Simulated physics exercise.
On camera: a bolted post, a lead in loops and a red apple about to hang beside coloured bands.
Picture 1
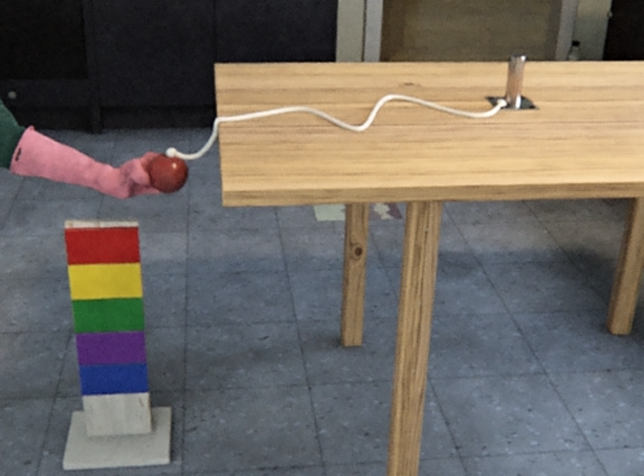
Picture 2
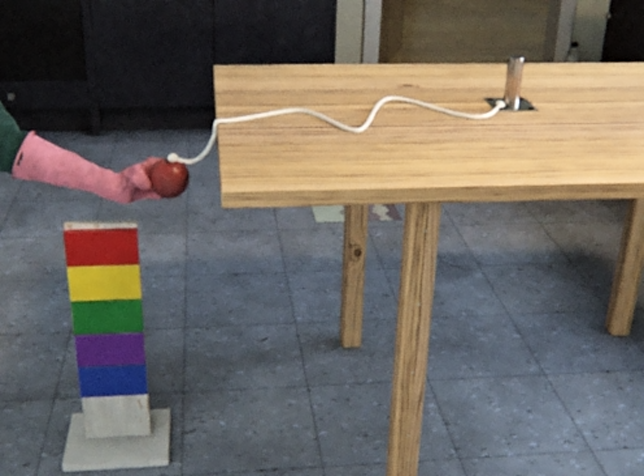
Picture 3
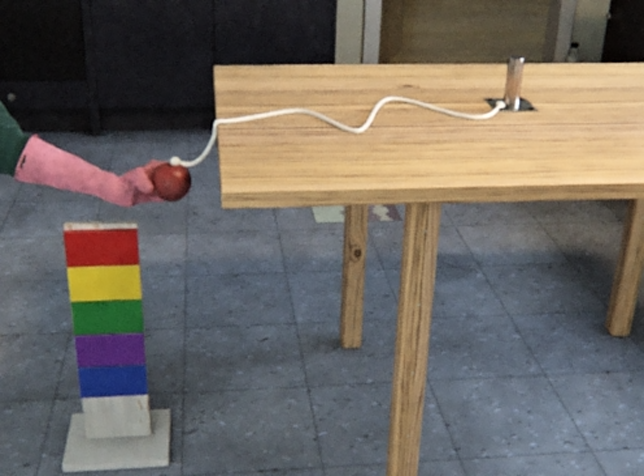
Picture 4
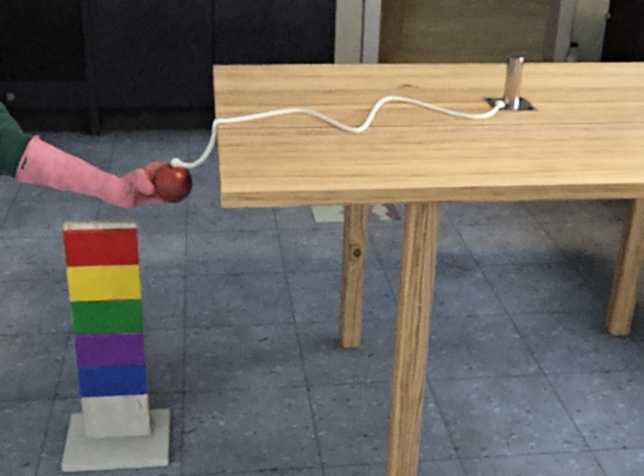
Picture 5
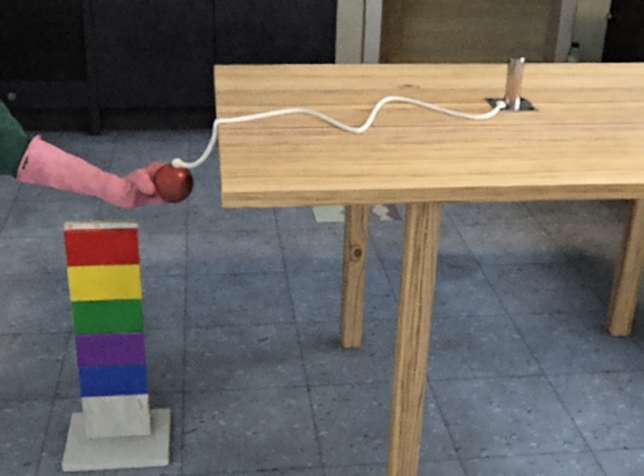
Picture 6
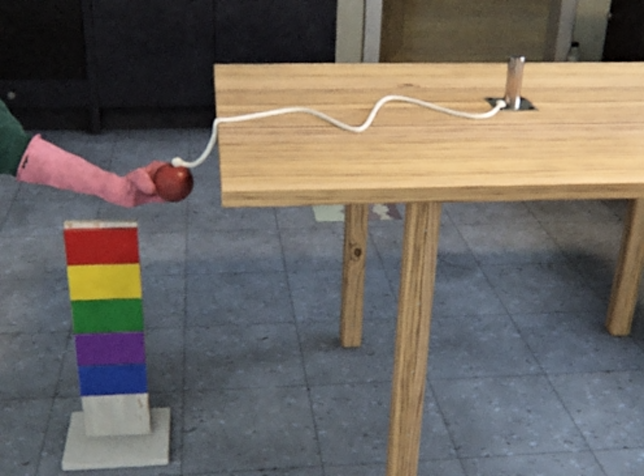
A red ball, held by a pink-gloved hand at the left edge of a wooden table, shifts very slightly right and down, then stays nearly still. The white cord from it lies in loose curves across the tabletop to a metal post, barely moving, while the upright block of coloured bands below stands motionless.
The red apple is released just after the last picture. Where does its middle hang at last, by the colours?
Its centre hangs level with the purple band.
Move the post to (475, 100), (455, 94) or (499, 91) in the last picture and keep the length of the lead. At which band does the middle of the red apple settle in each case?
One after the other, blue; blue; purple.
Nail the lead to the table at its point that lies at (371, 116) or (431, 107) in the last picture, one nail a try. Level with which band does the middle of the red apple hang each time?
It would be yellow; green.
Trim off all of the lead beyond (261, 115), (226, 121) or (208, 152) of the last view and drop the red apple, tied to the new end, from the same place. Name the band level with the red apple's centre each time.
Try by try: Red; yellow; green.
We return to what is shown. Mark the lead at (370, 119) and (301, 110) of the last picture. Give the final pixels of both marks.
Near (274, 114) and (219, 181).
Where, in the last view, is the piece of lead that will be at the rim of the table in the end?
At (342, 126), roughly.
A little later, apple near (185, 319); level with green.
Next, apple near (250, 325); level with purple.
Later still, apple near (207, 338); level with purple.
When it is over, apple near (225, 334); level with purple. Its middle rests at the purple band.
